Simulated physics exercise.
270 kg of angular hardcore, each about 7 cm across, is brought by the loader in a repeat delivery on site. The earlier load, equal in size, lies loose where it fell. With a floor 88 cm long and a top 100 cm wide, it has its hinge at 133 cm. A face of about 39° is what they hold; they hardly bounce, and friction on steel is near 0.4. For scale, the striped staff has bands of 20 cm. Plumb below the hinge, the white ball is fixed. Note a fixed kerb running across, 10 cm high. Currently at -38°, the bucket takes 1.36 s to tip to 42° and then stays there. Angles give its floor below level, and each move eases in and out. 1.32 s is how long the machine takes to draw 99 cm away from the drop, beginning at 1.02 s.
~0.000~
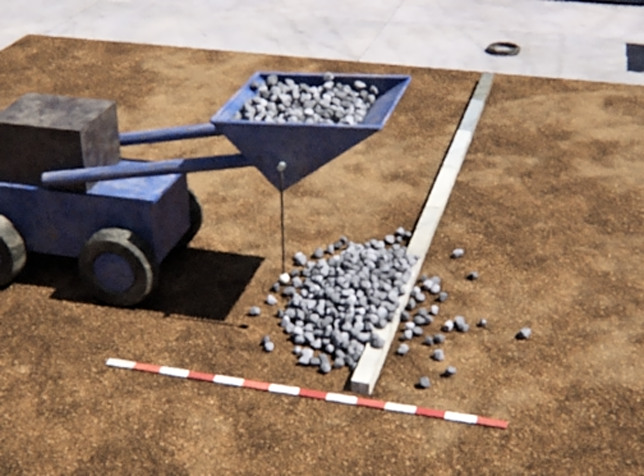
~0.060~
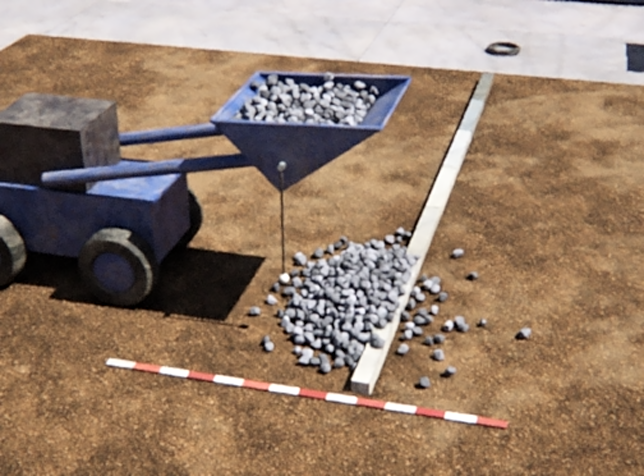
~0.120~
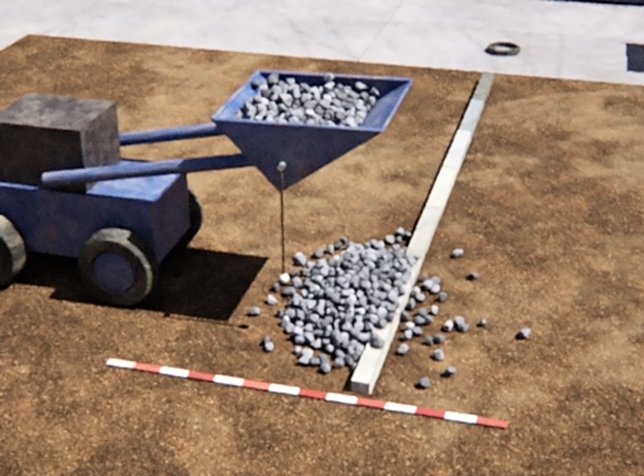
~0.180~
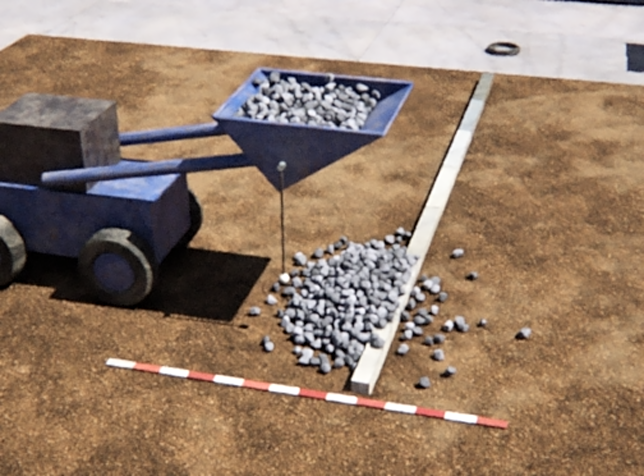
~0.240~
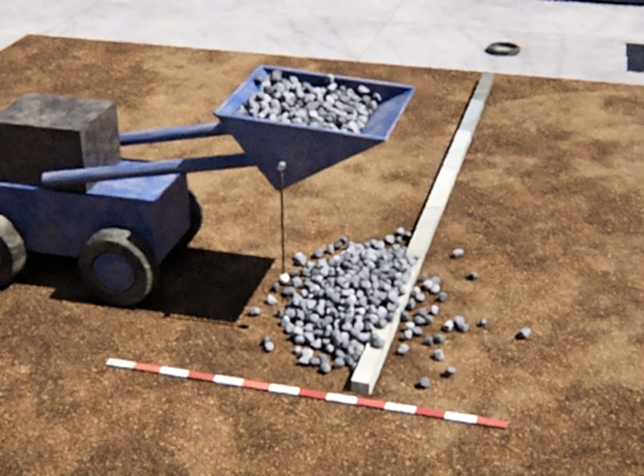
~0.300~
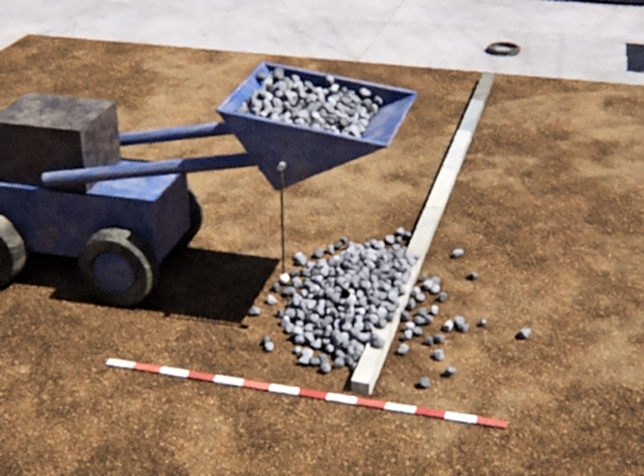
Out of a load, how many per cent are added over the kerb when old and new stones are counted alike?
Around 34 per cent.
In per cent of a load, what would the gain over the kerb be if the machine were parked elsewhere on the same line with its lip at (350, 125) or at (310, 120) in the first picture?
The first would add some 10 per cent and the second some 0 per cent.
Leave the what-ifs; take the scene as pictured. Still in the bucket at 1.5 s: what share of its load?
It keeps some 30 percent of its load.
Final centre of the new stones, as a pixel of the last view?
(377, 290).
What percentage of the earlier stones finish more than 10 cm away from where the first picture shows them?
The answer is about 5 per cent.
After 1.0 s the floor is at 30°; in per cent of one load, 100 in the bucket, 95 on this side of the kerb, 5 over the kerb; the foremost stones are at (468, 328).
After 1.5 s the floor is at 42°; in per cent of one load, 32 in the bucket, 158 on this side of the kerb, 10 over the kerb; the foremost stones are at (468, 328).
After 2.8 s the floor is at 42°; in per cent of one load, 0 in the bucket, 160 on this side of the kerb, 40 over the kerb; the foremost stones are at (520, 343).
After 5.3 s the floor is at 42°; in per cent of one load, 0 in the bucket, 160 on this side of the kerb, 40 over the kerb; the foremost stones are at (520, 343). Net gain over the kerb, 34.
